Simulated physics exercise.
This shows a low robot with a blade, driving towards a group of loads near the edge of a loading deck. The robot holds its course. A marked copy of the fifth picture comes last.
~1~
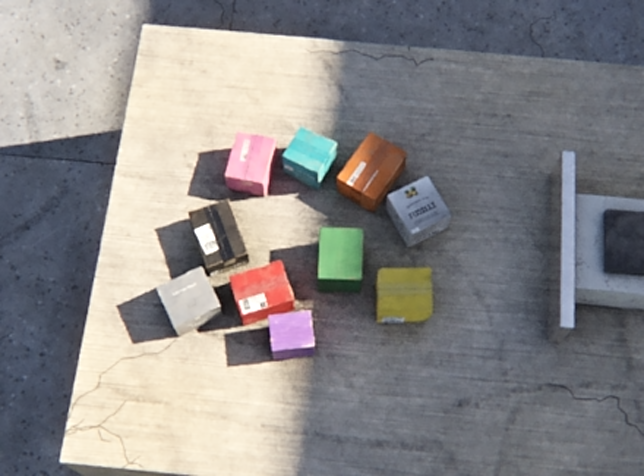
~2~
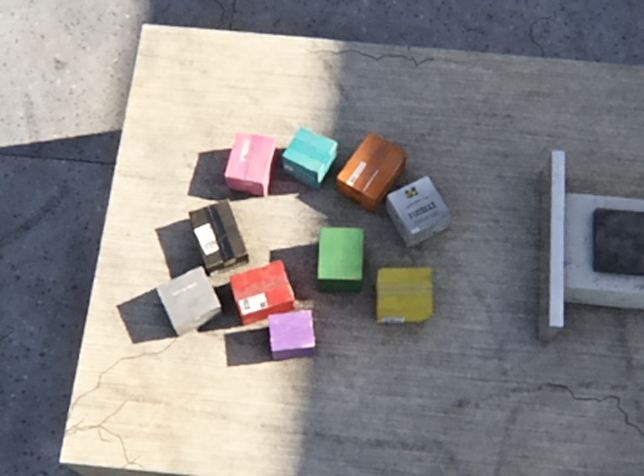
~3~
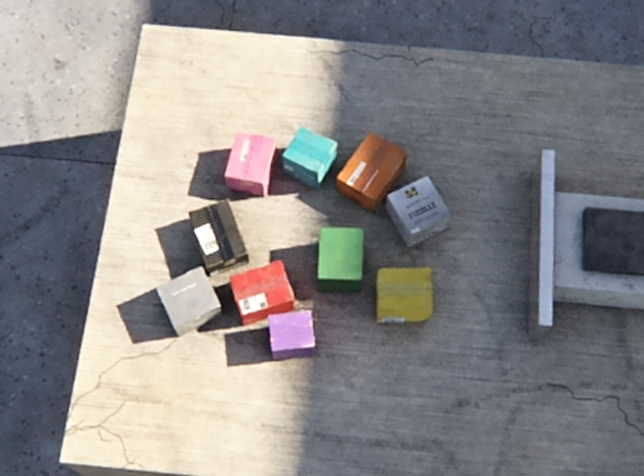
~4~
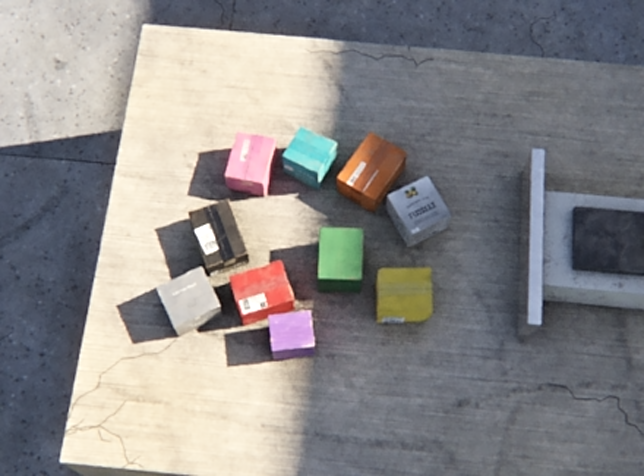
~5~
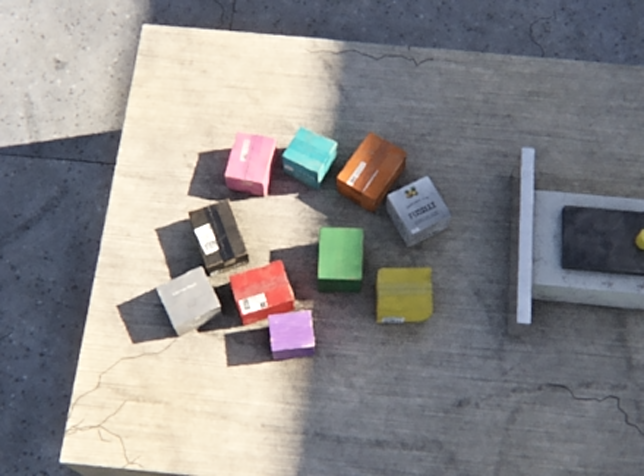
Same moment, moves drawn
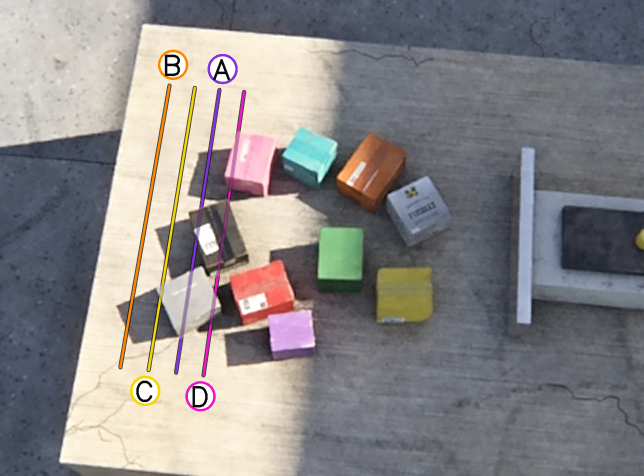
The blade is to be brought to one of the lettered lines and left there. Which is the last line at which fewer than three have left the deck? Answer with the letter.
Stop at A.
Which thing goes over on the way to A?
The grey box.
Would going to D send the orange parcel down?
By then, no.
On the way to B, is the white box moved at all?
Yes.
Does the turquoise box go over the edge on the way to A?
By then, no.
On the copy, A at (199, 224); B at (146, 219); C at (173, 221); D at (225, 226).
On A. First, robot (483, 229); turquoise box (305, 155); orange parcel (362, 167).
Then, robot (364, 218); grey box (151, 305); black parcel (182, 228).
Finally, robot (274, 210); grey box over the edge; black parcel (115, 209); one fallen.
By contrast, B drops five; C drops four; D is within the limit but short.
